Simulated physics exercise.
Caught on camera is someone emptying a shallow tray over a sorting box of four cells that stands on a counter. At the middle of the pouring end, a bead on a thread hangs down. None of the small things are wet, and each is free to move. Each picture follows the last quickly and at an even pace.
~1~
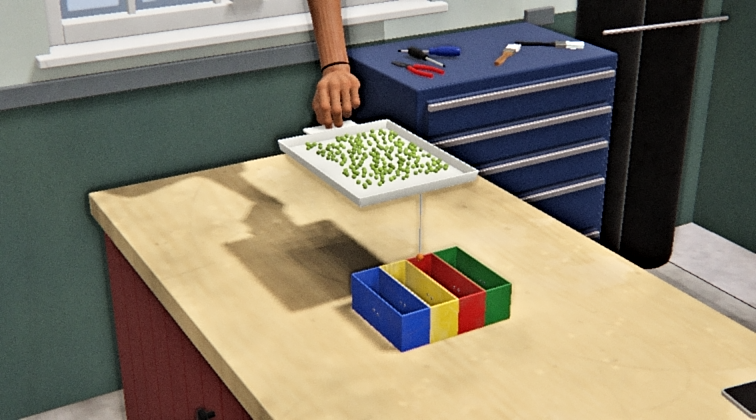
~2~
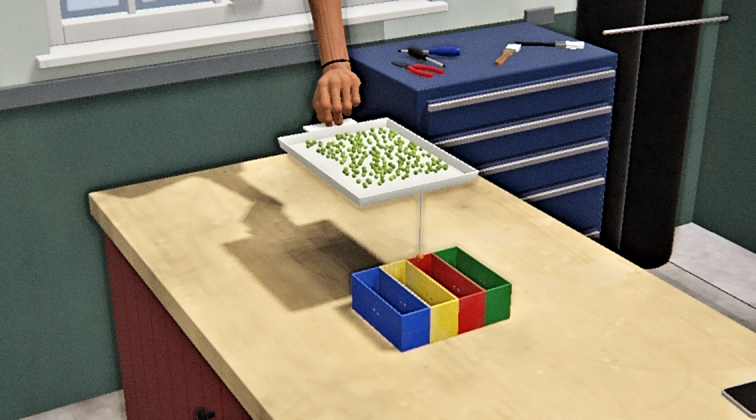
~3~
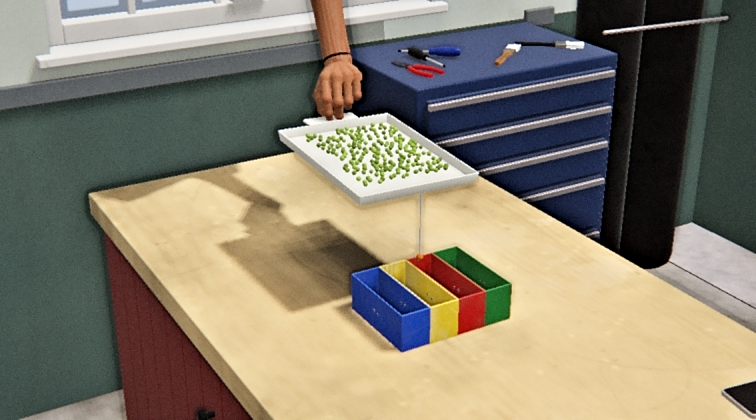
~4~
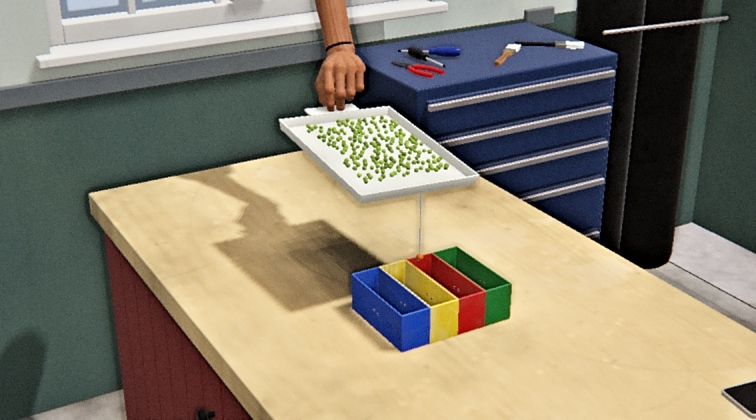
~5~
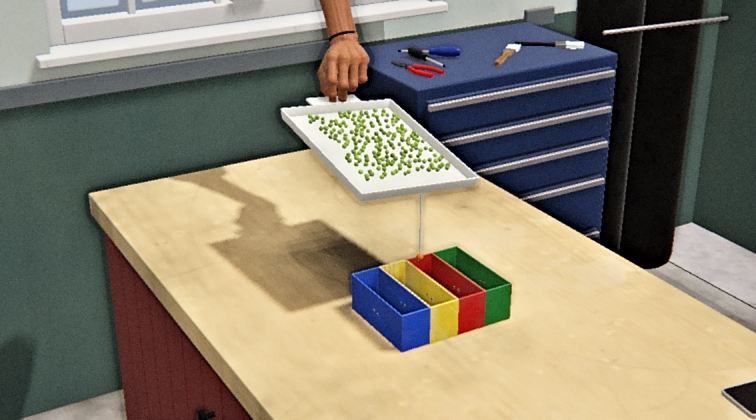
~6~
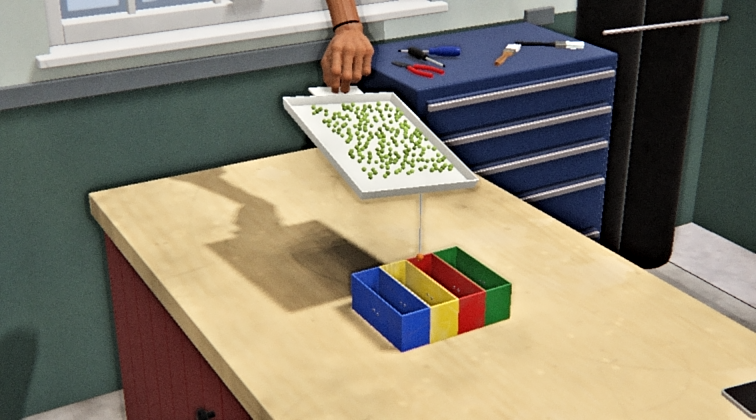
On a wooden counter, a hand held a white tray of small green peas above a box with blue, yellow, red and green cells, then gradually raised the back of the tray, slanting it more steeply.
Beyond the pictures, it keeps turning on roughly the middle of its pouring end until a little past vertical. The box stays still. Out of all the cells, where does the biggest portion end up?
In the green cell.
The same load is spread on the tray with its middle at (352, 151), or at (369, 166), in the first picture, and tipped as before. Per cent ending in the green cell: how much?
Try 1: 50 %; try 2: 40 %.
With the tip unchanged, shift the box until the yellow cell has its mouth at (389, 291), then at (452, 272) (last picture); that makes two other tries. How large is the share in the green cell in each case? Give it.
Trial 1 around 0 percent, trial 2 around 20 percent.
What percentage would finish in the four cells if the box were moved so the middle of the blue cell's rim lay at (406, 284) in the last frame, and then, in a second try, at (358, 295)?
About 90 per cent, then about 0 per cent.
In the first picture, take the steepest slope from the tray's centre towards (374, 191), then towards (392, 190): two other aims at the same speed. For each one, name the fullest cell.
First aim: The blue cell. Second aim: Blue.
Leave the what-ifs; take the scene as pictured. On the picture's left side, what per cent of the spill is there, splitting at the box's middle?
Reading: Around 0 %.
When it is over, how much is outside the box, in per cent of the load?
About 50 %.
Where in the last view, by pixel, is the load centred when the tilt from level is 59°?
Somewhere around pixel (457, 182) in the last picture.
Just after the last frame, tray tipped steeply; the larger part on the tray; about a tenth in the green cell; about a tenth falling or outside the box.
A moment on, tray tipped right over; roughly a quarter on the tray; roughly a quarter in the green cell; roughly half falling or outside the box.
Further on, tray tipped past a quarter turn; roughly half in the green cell; roughly half falling or outside the box.
When it is over, tray tipped past a quarter turn; roughly half in the green cell; not one in the blue cell; not one in the yellow cell; not one in the red cell; roughly half outside the box.
